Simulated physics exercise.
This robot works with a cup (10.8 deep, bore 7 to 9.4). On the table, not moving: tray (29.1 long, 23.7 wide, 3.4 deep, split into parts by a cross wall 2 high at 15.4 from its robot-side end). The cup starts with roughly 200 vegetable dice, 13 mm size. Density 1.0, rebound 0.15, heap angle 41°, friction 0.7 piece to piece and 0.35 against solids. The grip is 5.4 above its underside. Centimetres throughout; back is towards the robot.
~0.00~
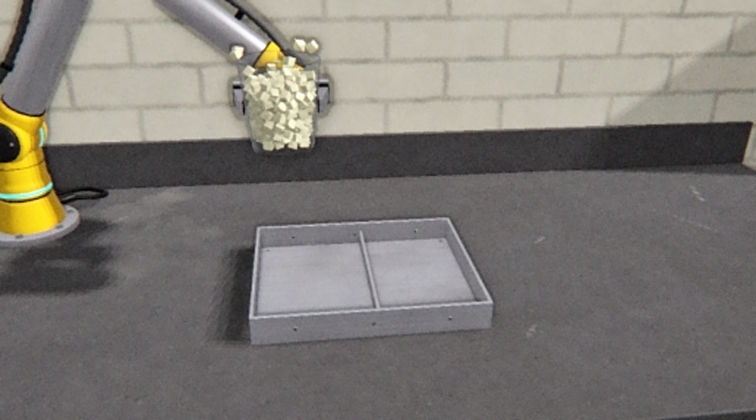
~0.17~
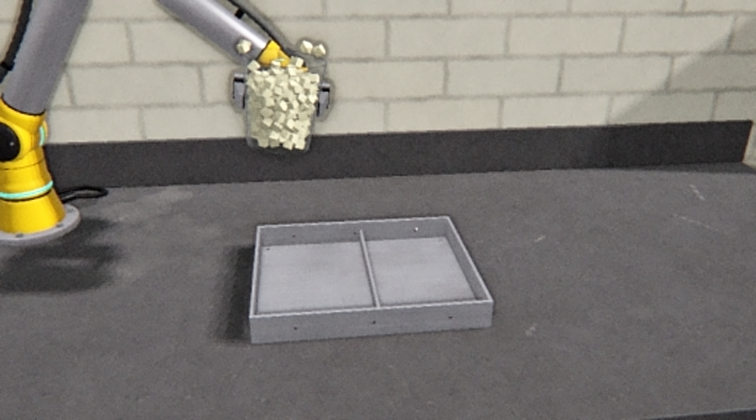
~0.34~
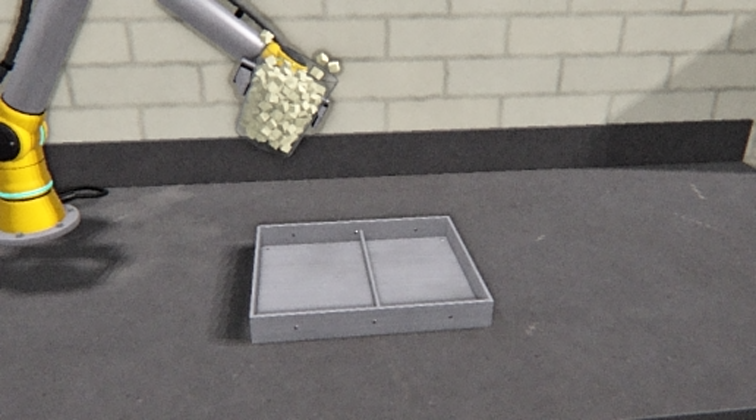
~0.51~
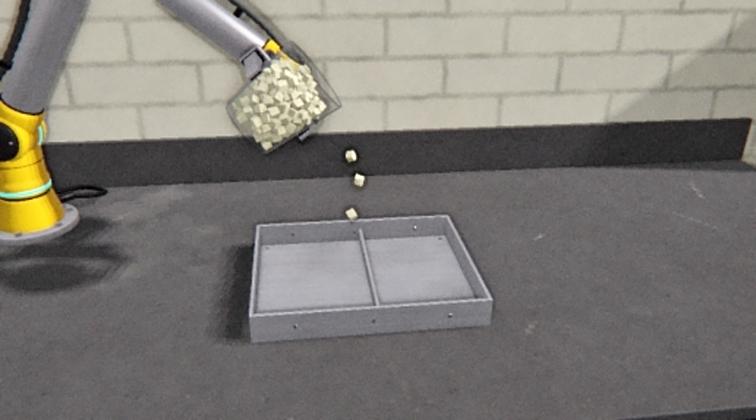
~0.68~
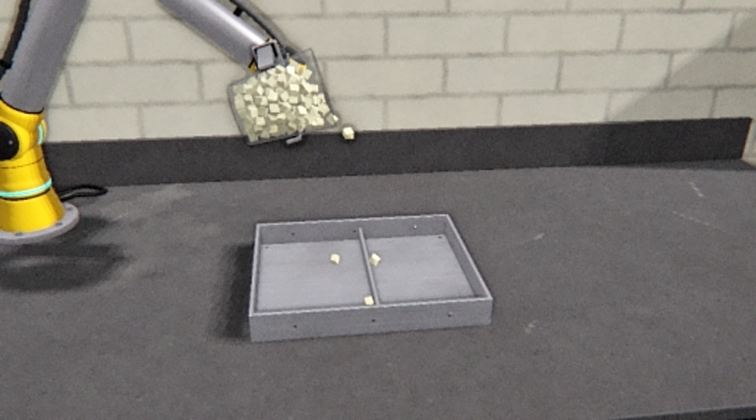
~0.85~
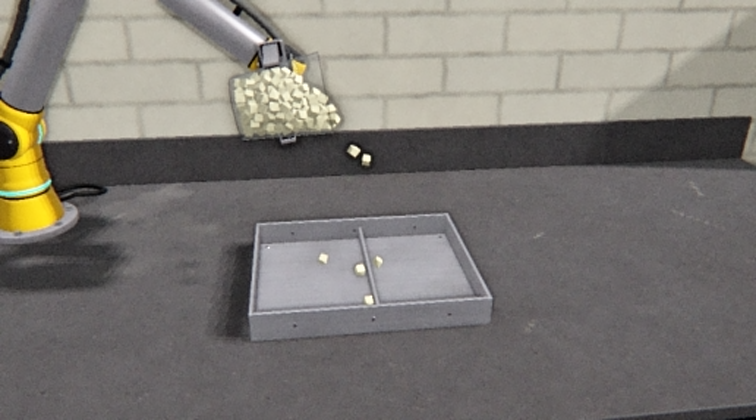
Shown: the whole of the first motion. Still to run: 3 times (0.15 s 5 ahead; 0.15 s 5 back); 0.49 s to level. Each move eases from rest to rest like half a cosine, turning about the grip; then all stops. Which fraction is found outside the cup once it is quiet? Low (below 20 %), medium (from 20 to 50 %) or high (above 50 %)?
A high share, above 50 %, ends outside the cup.
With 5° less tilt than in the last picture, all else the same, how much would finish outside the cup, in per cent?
In that case some 65 per cent.
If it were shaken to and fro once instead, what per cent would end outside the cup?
It would be near 55 per cent.
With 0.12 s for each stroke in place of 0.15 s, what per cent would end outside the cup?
Then about 90 per cent.
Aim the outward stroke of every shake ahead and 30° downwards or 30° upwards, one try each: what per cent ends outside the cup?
Some 50 and 90 per cent.
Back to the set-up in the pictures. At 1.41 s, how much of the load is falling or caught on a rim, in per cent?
Roughly 13 per cent.
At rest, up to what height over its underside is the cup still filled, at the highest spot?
About 4.5 cm.
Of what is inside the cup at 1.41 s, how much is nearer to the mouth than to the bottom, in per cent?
Some 85 per cent.
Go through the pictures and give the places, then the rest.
The first picture shows the cup middle at (281, 105), level; upper third of the load around (279, 85), from x 235 to 310, top at y 45; 204 in the cup.
The second picture shows the cup middle at (281, 104), tilted 8° forward; upper third of the load around (281, 83), from x 245 to 320, top at y 45.
The third picture shows the cup middle at (281, 103), tilted 28° forward; upper third of the load around (281, 83), from x 245 to 335, top at y 35; 203 in the cup, 1 in flight or on a rim.
The fourth picture shows the cup middle at (280, 103), tilted 53° forward; upper third of the load around (282, 86), from x 235 to 360, top at y 65; 201 in the cup, 3 in flight or on a rim.
The fifth picture shows the cup middle at (280, 102), tilted 73° forward; upper third of the load around (281, 87), from x 235 to 375, top at y 70; 200 in the cup, 2 in the robot-side part, 1 in the far-side part, 1 in flight or on a rim.
The sixth picture shows the cup middle at (280, 101), tilted 81° forward; upper third of the load around (273, 89), from x 240 to 375, top at y 75; 198 in the cup, 3 in the robot-side part, 1 in the far-side part, 2 in flight or on a rim.
After 1.41 s, tilted 81° forward, highest piece 26 above the table; 81 in the cup, 68 in the far-side part, 29 in the robot-side part, 26 in flight or on a rim.
After 1.96 s, tilted 49° forward, highest piece 28 above the table; 110 in the far-side part, 58 in the robot-side part, 36 in the cup.
After 2.44 s, level, highest piece 26 above the table; 110 in the far-side part, 58 in the robot-side part, 36 in the cup.
After 3.49 s, level, highest piece 26 above the table; 110 in the far-side part, 58 in the robot-side part, 36 in the cup.
In the end, 110 in the far-side part, 58 in the robot-side part, 36 in the cup. That is 82 % outside the cup.
